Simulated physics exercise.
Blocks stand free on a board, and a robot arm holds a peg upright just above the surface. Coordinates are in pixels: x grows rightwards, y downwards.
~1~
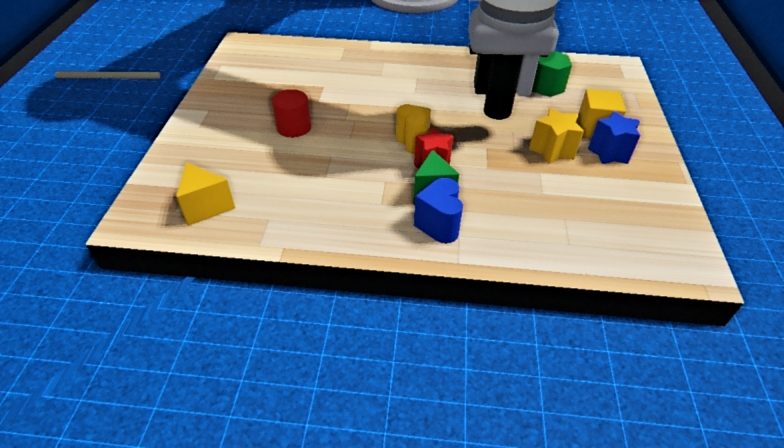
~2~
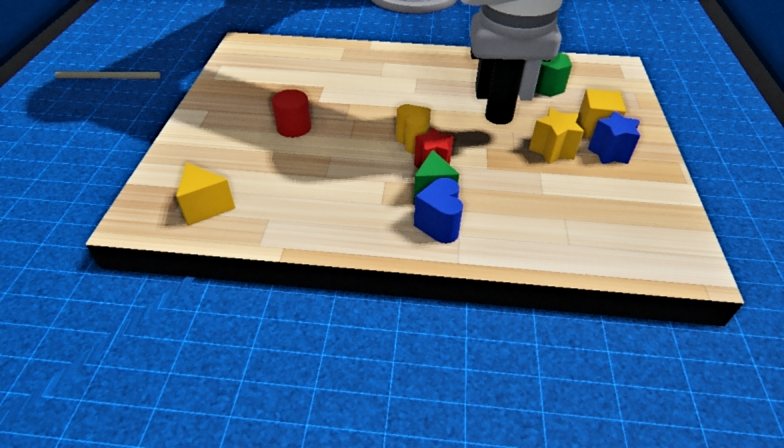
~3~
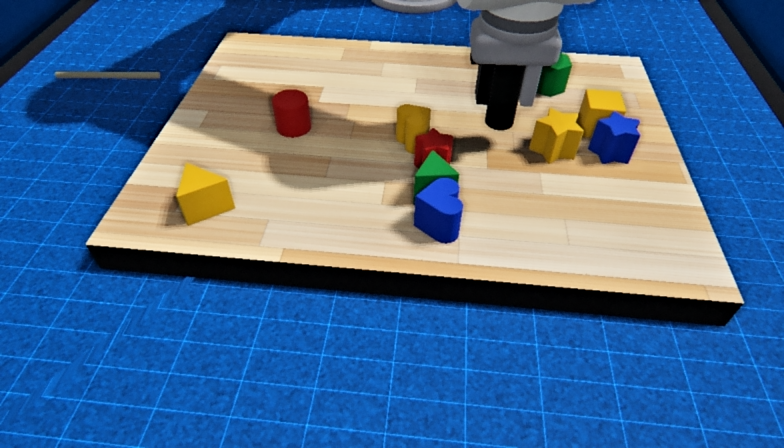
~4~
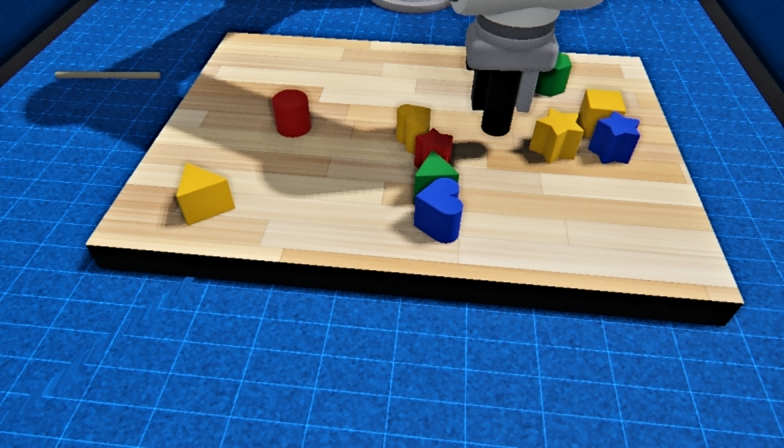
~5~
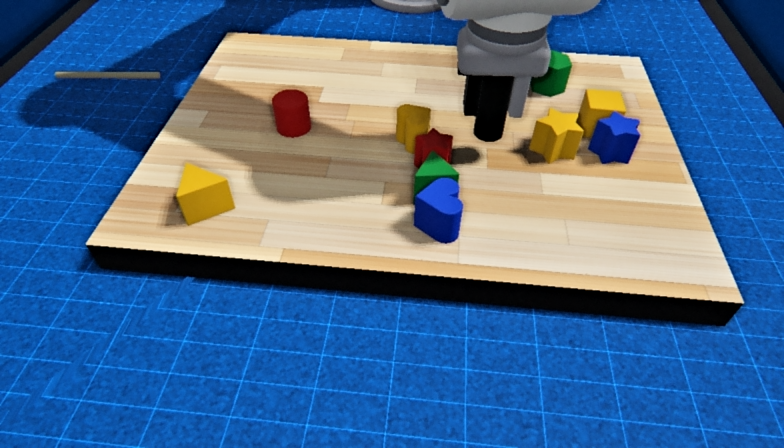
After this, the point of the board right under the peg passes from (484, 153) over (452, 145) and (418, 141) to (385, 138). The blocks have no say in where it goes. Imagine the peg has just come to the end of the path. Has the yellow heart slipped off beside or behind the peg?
Final answer: No.
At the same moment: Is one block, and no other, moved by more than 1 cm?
Short answer: Yes.
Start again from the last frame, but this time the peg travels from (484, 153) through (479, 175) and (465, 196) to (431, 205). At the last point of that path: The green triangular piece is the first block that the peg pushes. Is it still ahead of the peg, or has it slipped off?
The block stays ahead.
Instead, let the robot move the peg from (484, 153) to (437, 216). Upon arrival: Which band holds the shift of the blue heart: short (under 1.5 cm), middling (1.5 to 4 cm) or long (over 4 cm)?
Answer: 1.5 to 4 cm.
On the path given first. One third of the way, peg at (453, 126); nothing pushed yet.
Two thirds of the way, peg at (419, 121); yellow heart at (391, 112), turned 15° anticlockwise.
At the end, peg at (385, 118); yellow heart at (356, 111), turned 25° anticlockwise; red star-shaped block unmoved.
